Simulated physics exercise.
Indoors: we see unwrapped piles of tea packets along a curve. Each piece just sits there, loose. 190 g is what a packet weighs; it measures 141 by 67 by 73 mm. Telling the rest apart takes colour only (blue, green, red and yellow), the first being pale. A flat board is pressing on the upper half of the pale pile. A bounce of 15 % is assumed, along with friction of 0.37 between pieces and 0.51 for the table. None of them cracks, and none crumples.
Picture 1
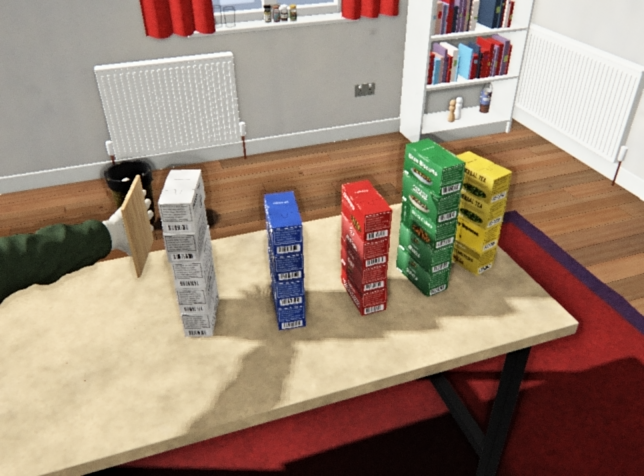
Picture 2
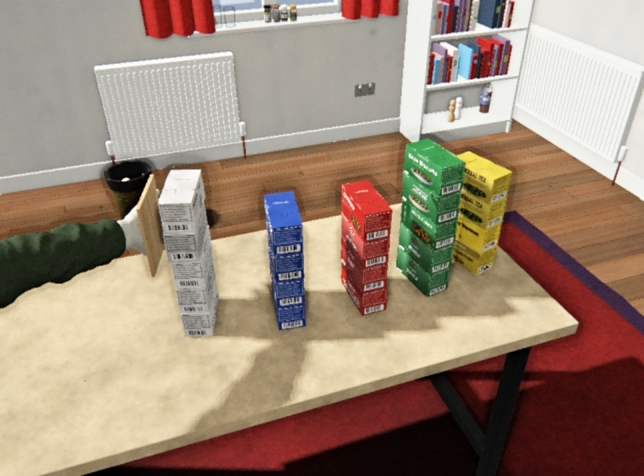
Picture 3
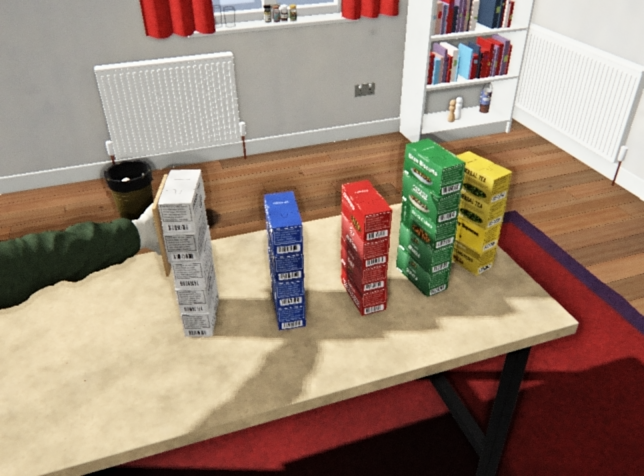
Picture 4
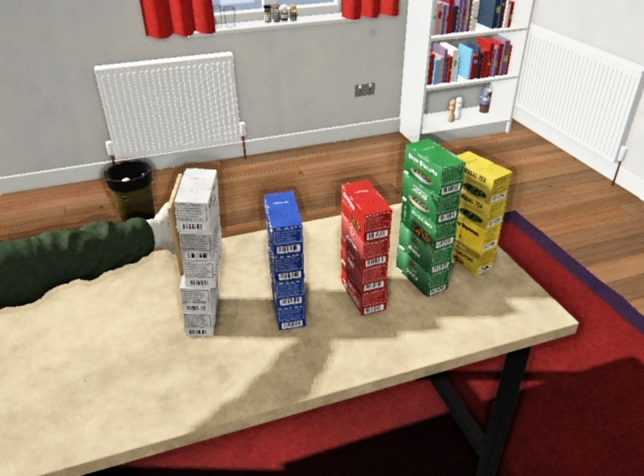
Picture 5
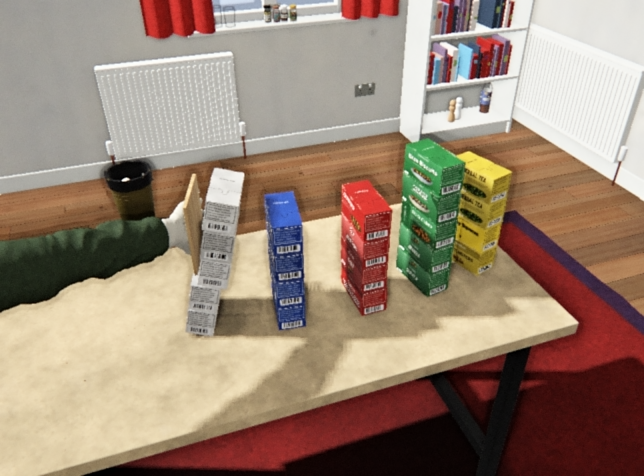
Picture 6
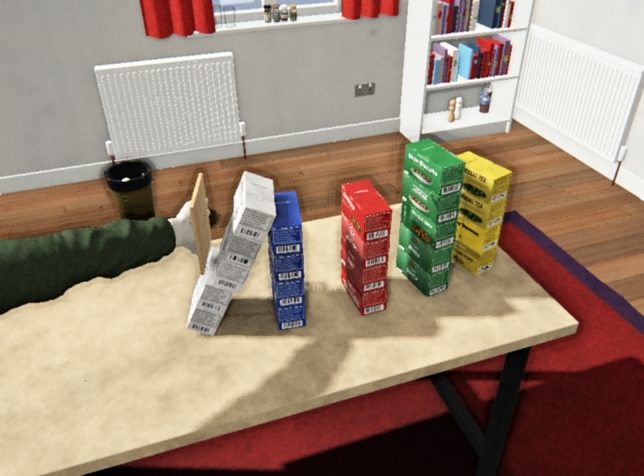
A hand in a dark green sleeve moves a flat board rightward across a table toward a pale stack of packets, beside blue, red, green and yellow stacks. The board meets the pale stack's upper part and pushes it, and the stack leans right toward the blue one while the others stay still.
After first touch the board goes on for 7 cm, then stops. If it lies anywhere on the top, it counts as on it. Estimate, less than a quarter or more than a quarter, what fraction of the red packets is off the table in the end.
The fraction off the table in the end is under a quarter.
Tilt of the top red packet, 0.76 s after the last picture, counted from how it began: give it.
Tilt from start: Approx. 25 degrees.
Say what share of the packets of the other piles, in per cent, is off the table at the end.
Something close to 30 percent of them.
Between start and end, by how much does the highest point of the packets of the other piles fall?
Roughly 16 centimetres.
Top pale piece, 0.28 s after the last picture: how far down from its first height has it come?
Roughly 10 cm lower.
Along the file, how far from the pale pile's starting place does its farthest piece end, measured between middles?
Some 42 centimetres along the file.
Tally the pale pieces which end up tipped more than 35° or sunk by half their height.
Exactly 5 pale pieces do.
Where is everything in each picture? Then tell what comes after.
In the first frame (each place is the centre of the face we see best), board (128, 236) 7 cm short; top red packet (366, 196); top blue packet (283, 209); the others all in place.
In the second frame, board (143, 235) 36 mm short; top red packet (366, 196).
In the third frame, board (159, 235) 5 mm short; top red packet (366, 196).
In the fourth frame, board (174, 234) 25 mm in, top of the pale pile leaning 4°; top red packet (366, 196); the others all in place.
In the fifth frame, board (189, 234) 55 mm in, top of the pale pile leaning 13°; top red packet (366, 196); the others all in place.
In the sixth frame, board (196, 233) 7 cm in, stopped, top of the pale pile leaning 25°; top red packet (366, 196); top blue packet (284, 208); the others all in place.
Then, 0.28 s later than the last frame, 5 of the pale pile down; none of the 4 red packets off the table (0 of 17 in all colours); top red packet moved 31 mm; top blue packet tilted 21°.
Then, 0.76 s later than the last frame, 5 of the pale pile down; none of the 4 red packets off the table (0 of 17 in all colours); top red packet tilted 26°, 54 mm lower; top blue packet tilted 34°, 9 cm lower.
Then, 1.28 s later than the last frame, 5 of the pale pile down; none of the 4 red packets off the table (5 of 17 in all colours); top red packet on its side; top yellow packet upside down.
When it is over, 5 of the pale pile down; none of the 4 red packets off the table (5 of 17 in all colours); top red packet on its side; top yellow packet upside down. That is 0 per cent. In pixels of the last frame, middles, top red packet near (498, 225), top yellow packet near (545, 347).
